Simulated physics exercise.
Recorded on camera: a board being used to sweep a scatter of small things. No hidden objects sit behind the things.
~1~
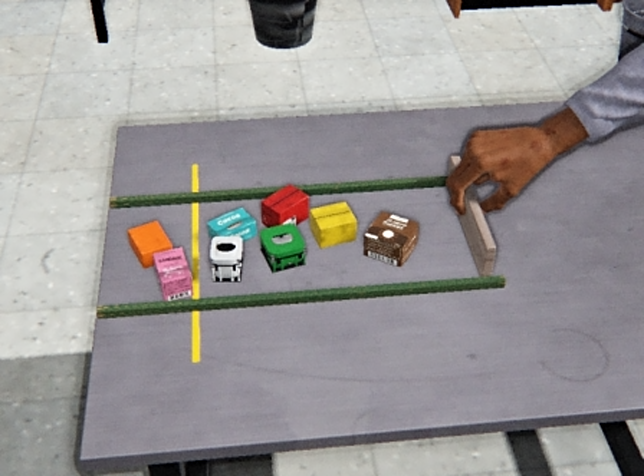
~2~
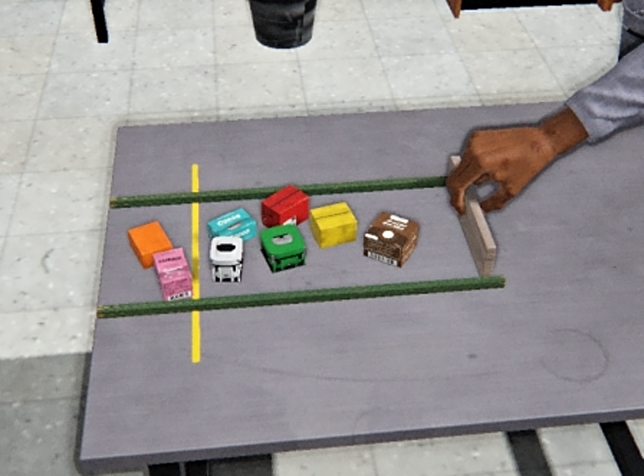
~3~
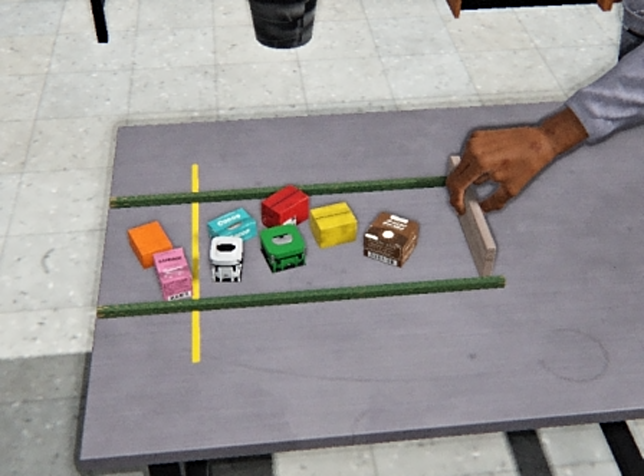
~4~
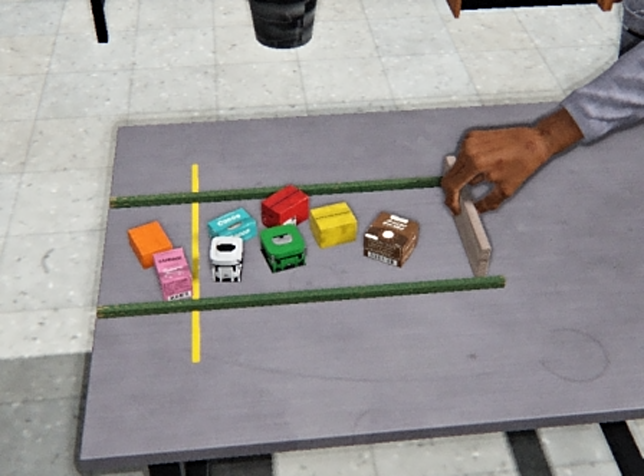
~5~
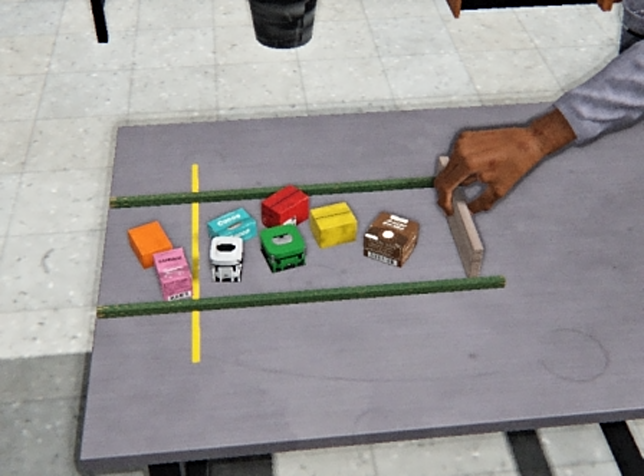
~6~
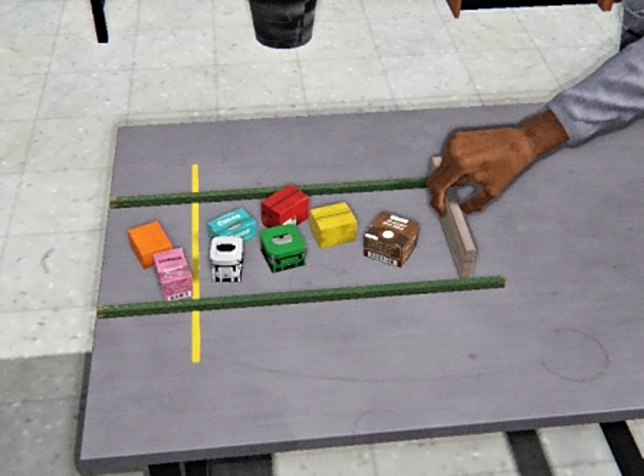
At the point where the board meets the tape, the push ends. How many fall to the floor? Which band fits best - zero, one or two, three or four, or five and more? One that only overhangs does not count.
The band that fits is one or two.
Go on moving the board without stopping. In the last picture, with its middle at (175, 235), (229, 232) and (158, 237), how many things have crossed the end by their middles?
In order of the places given, that's 3, 0 and 5.
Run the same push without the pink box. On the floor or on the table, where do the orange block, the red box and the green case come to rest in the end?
Orange block: Down; red box: Still up; green case: Still up.
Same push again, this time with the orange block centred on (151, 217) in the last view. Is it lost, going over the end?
Starting there, it remains in the end.
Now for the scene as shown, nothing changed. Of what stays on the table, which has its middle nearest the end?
Result - the white case.
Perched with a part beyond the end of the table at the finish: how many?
The figure is 1.
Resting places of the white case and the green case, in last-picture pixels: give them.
First (101, 275), then (133, 255).
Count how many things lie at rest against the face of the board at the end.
Result: 3 in all.
Soon after, none off yet; orange block at rest near (150, 245); pink box at rest near (174, 275); white case at rest near (227, 259).
In the end, the number that fall off is one or two; gone, pink box and orange block.
